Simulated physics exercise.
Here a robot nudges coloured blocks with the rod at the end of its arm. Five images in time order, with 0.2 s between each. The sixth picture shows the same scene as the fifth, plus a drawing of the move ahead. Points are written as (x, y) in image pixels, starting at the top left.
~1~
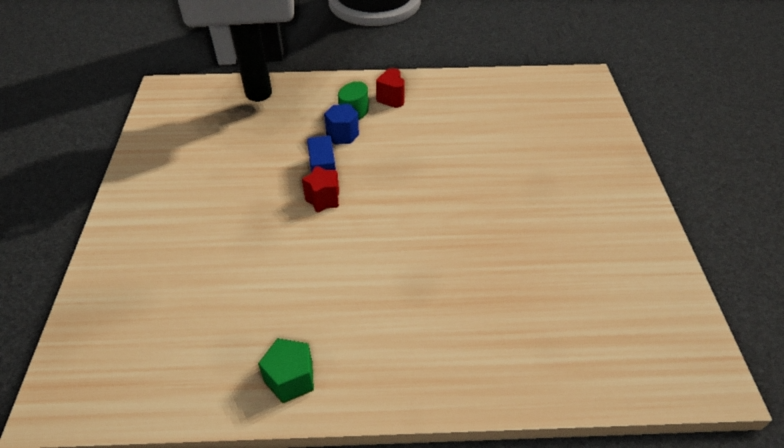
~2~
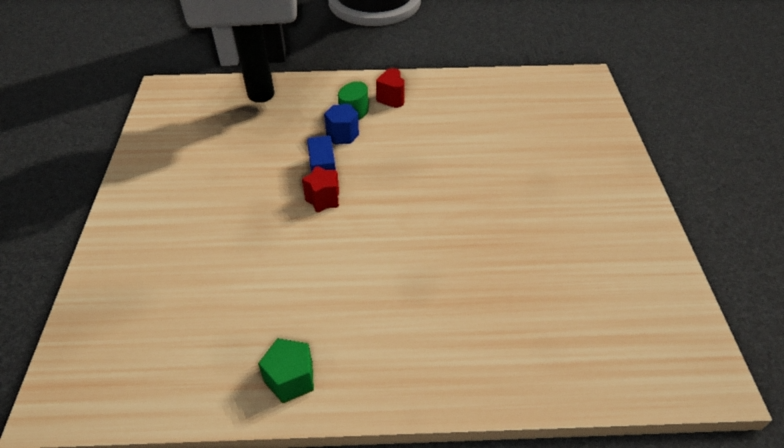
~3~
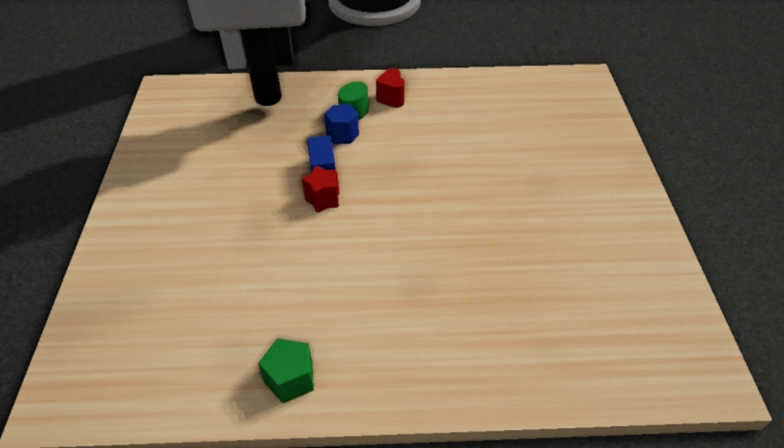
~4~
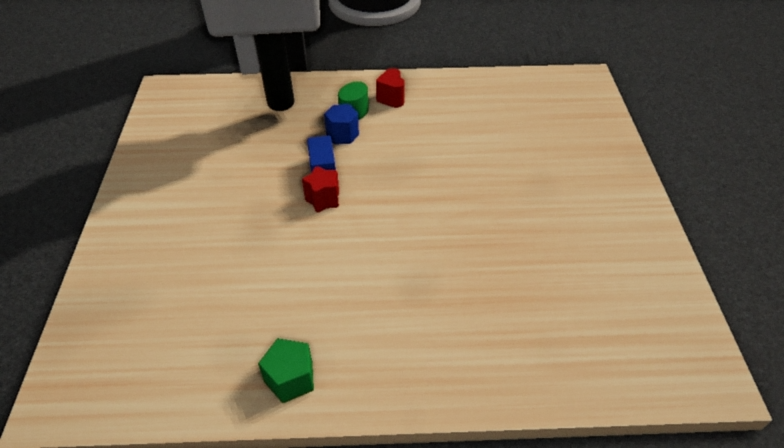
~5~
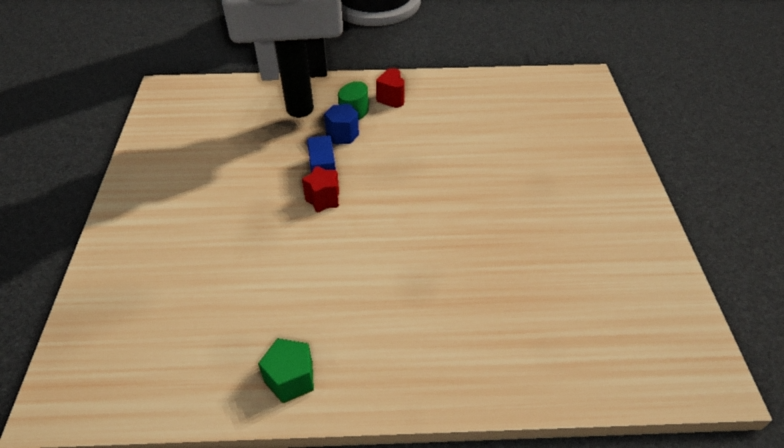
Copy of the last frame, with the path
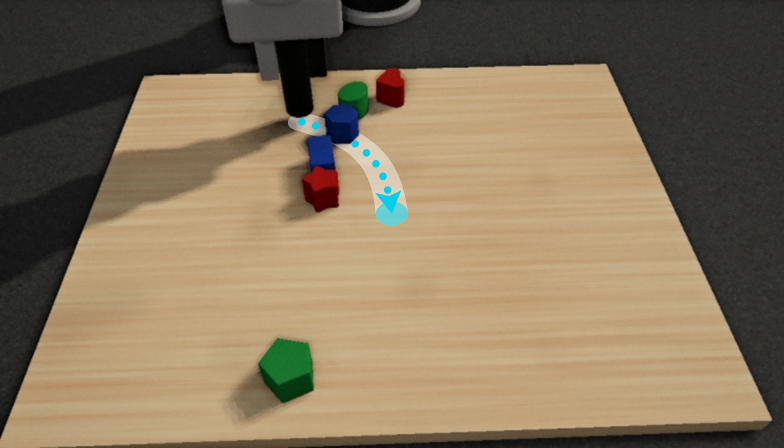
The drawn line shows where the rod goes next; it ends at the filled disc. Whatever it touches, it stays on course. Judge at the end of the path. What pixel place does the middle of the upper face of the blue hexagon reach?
The centre of its top will be at (403, 133).
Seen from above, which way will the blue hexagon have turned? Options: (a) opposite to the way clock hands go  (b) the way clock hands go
a - opposite to the way clock hands go.
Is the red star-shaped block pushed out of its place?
In short: No.
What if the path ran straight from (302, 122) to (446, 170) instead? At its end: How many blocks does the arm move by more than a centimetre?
One gets moved.
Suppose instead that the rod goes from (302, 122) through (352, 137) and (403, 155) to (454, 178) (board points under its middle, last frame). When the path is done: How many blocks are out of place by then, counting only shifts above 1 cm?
Moved: Just one.
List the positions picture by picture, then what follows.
In the first picture, rod tip (259, 95); block tops, red star-shaped block (321, 178); blue hexagon (341, 113); green oval block (353, 90).
In the second picture, rod (261, 96); blocks unchanged.
In the third picture, rod (269, 99); blocks unchanged.
In the fourth picture, rod (281, 104); blocks unchanged.
In the fifth picture, rod (300, 110); red star-shaped block (321, 178); blue hexagon (341, 113); green oval block (353, 90).
Path on the board, from (302, 122) via (348, 139) and (380, 171), ending at (392, 213).
What follows on the original path. One third of the way, rod (348, 129); blue hexagon (376, 124), turned 15° anticlockwise.
Two thirds of the way, rod (380, 160); blue hexagon (403, 133), turned 55° anticlockwise.
At the end, rod (392, 202); red star-shaped block in place; blue hexagon (403, 133), turned 55° anticlockwise; green oval block in place.
